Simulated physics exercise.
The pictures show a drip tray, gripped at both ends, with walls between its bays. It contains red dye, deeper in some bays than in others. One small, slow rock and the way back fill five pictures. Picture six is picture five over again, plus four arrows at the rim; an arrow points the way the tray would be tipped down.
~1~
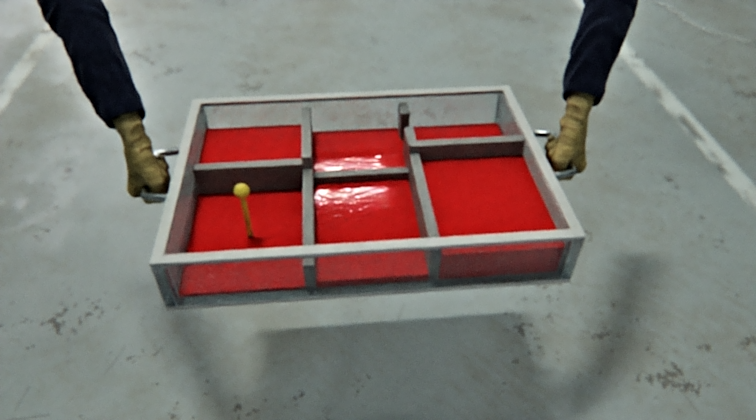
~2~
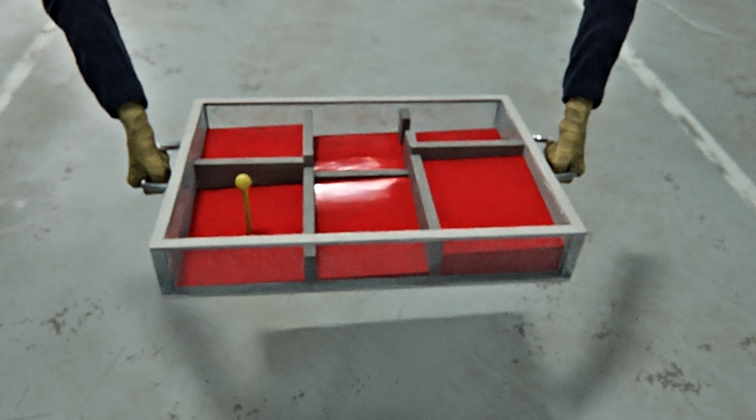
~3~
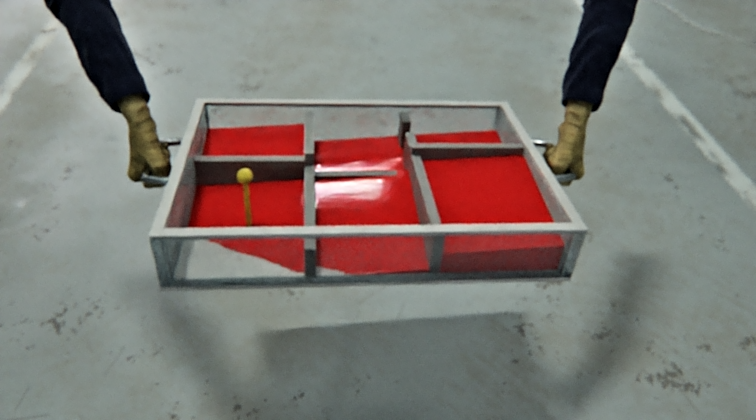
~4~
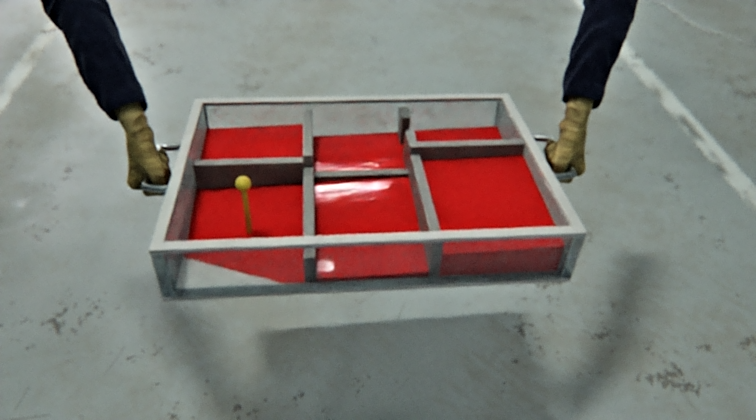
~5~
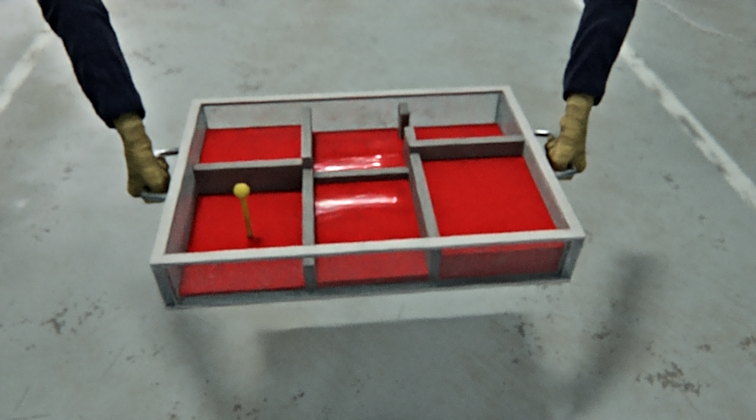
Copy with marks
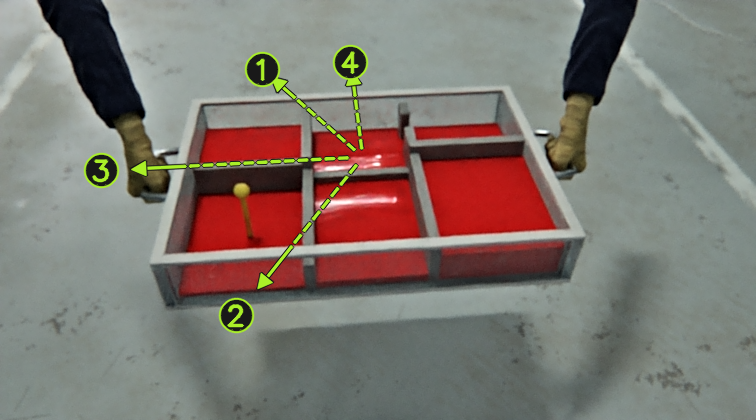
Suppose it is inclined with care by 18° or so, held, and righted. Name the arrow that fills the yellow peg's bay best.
The best arrow is 2.
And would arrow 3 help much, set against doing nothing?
Yes, it helps clearly.
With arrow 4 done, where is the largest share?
That is the front right bay.
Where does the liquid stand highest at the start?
It is the front right one.
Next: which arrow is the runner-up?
Here it is arrow 3.
On the marked copy, 1 ends at (275, 80); 2 ends at (261, 284); 3 ends at (136, 168); 4 ends at (352, 75).
If 1 is chosen, about 6 % of the liquid ends in the peg's bay; nothing spills.
If 2 is chosen, about 36 % of the liquid ends in the peg's bay; nothing spills.
If 3 is chosen, about 18 % of the liquid ends in the peg's bay; nothing spills.
If 4 is chosen, about 6 % of the liquid ends in the peg's bay; nothing spills.
